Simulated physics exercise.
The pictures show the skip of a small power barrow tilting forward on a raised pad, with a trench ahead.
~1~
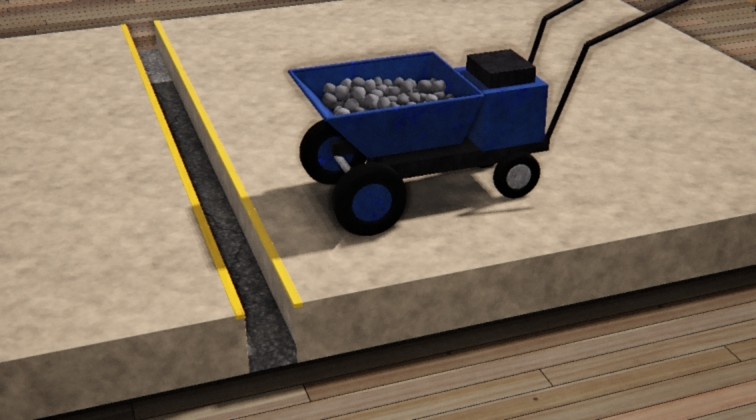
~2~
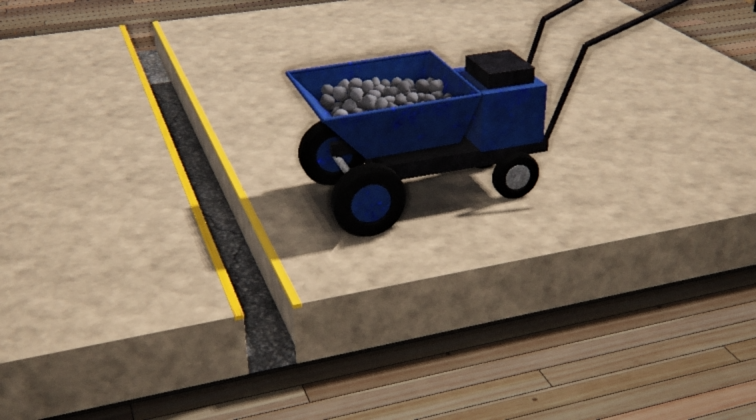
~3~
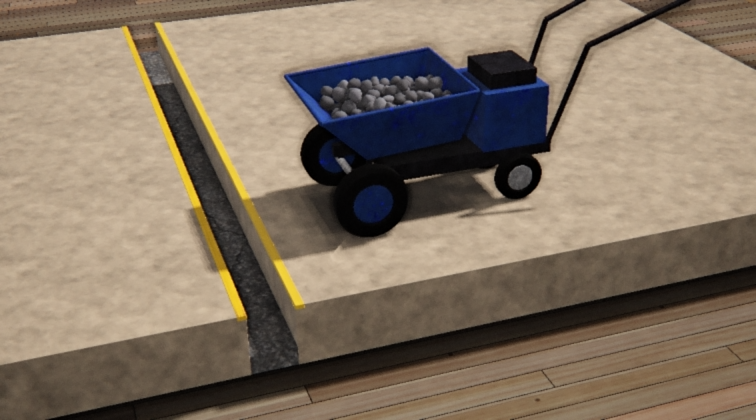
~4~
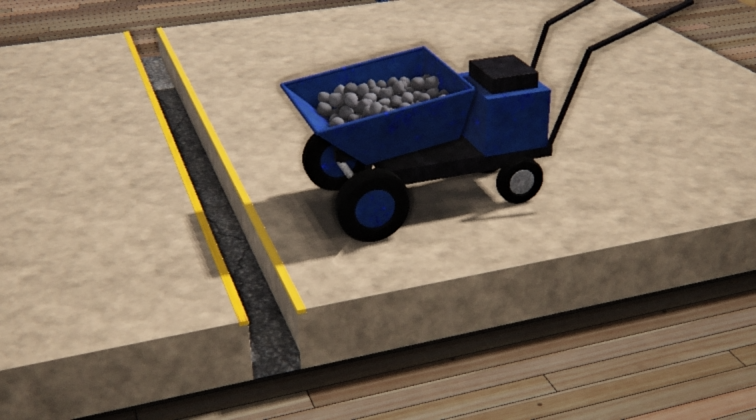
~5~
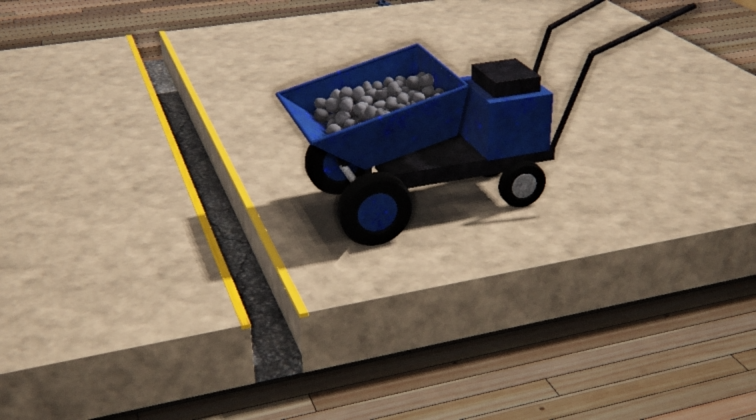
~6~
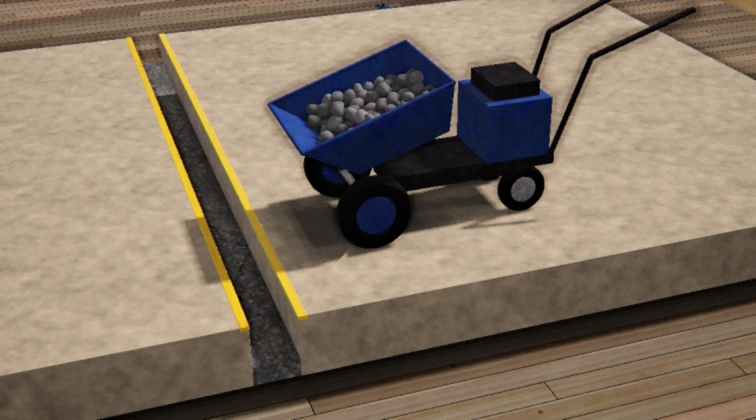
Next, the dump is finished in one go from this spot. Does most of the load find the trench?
It catches the larger part.
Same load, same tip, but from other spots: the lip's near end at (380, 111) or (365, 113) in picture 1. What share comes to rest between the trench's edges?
In turn 40 and 50 in a hundred.
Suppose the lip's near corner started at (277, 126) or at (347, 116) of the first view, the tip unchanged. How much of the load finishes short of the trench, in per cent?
First some 0, then 10 per cent.
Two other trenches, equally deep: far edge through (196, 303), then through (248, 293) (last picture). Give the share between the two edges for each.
About 100 and 60 per cent.
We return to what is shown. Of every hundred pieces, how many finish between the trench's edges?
About 85 per cent.
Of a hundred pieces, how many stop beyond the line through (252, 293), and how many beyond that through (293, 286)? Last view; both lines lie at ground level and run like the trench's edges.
Roughly 30 per cent, and 90 per cent.
Soon, skip tipped steeply; all in the skip.
A while on, skip tipped right over; about two thirds in the skip; about a third in or heaped over the trench; a stray few beyond it; a stray few falling.
Towards the end, skip tipped right over; a small part in the skip; most in or heaped over the trench; a small part beyond it.
Finally, skip tipped right over; a small part in the skip; most in or heaped over the trench; a small part beyond it.
